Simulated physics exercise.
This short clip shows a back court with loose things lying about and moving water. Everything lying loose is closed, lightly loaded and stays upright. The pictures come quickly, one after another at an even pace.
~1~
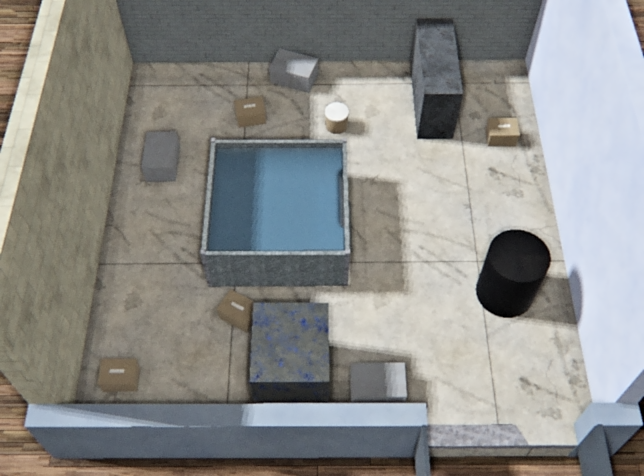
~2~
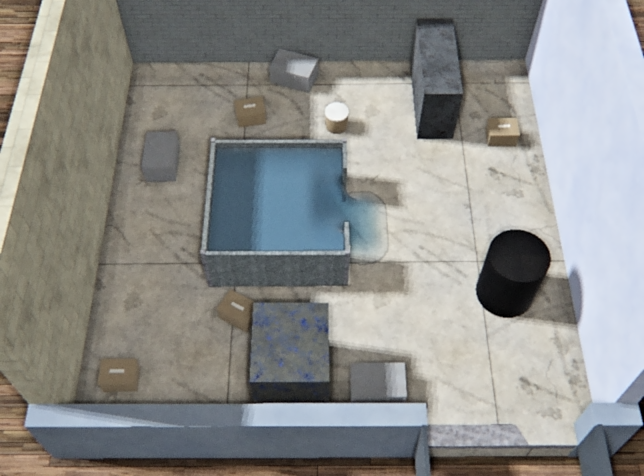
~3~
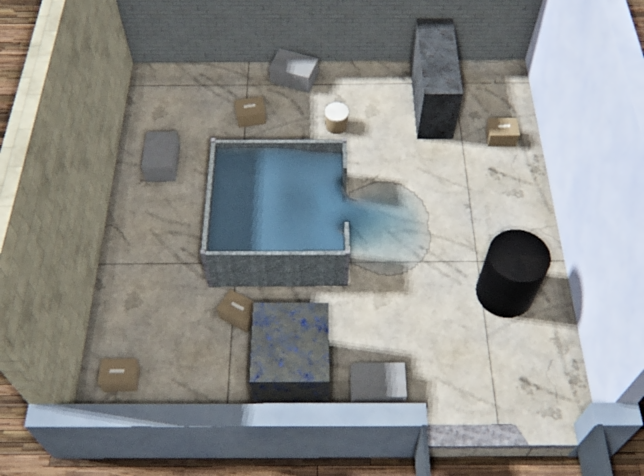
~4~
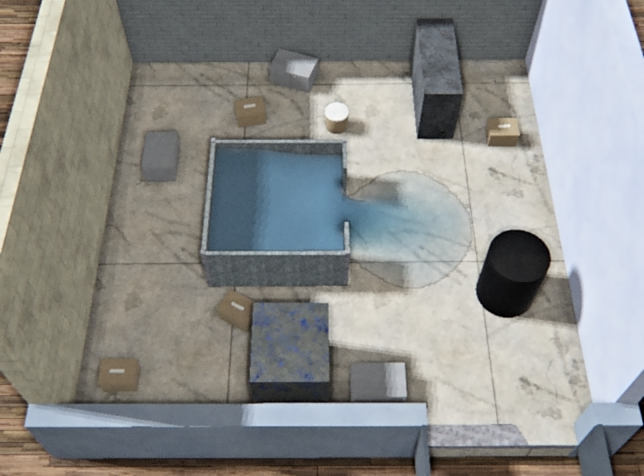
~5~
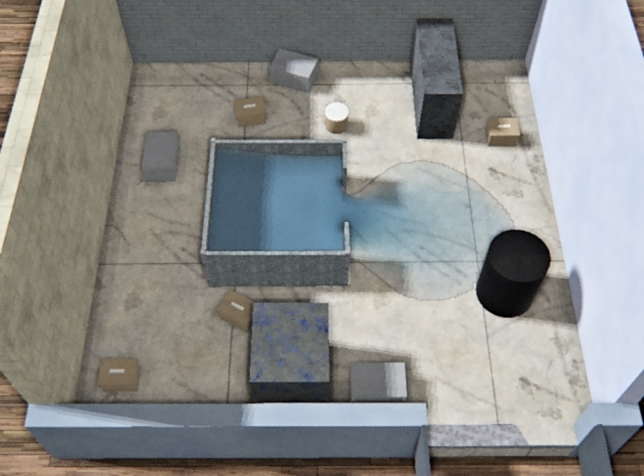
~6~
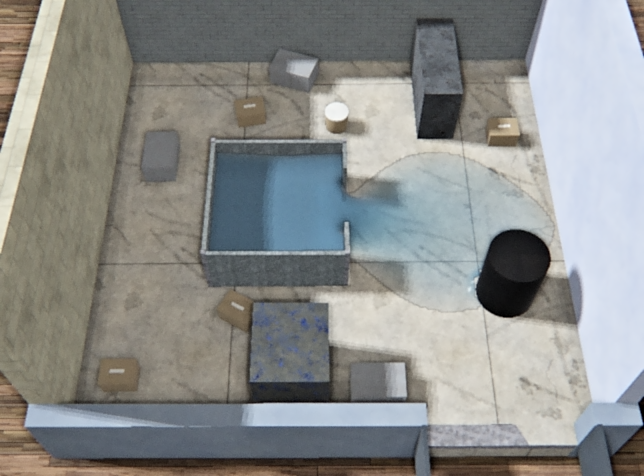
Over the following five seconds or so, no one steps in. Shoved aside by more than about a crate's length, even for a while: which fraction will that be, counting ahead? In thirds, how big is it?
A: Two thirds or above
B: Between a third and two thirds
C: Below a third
(C) Below a third.
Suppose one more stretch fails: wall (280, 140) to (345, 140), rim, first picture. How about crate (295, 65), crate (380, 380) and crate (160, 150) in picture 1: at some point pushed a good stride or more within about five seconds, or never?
Results in order: Moved that far / stayed within it / moved that far.
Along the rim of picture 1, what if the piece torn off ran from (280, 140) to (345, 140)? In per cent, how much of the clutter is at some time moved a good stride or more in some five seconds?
That works out to about 50 per cent of them.
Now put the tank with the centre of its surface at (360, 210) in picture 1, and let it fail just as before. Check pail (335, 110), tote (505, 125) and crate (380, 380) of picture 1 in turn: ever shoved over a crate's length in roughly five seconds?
Well, the first one didn't get far, the second got driven a long way, and the third didn't get far.
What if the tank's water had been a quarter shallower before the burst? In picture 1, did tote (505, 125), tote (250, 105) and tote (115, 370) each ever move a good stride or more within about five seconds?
Answers in the order asked: Went past the threshold, stayed within the threshold, stayed within the threshold.
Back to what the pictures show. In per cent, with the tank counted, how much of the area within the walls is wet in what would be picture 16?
My answer would be close to 45 per cent.
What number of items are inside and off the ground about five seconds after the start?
Count: 1.
A moment on, 0 of 8 are well off their spots; 0 afloat.
Next, 1 of 8 are well off their spots; 1 afloat.
Later, 1 of 8 are well off their spots; 1 afloat.
In the end, 1 of 8 are well off their spots, and 1 have been at some point; 1 afloat.
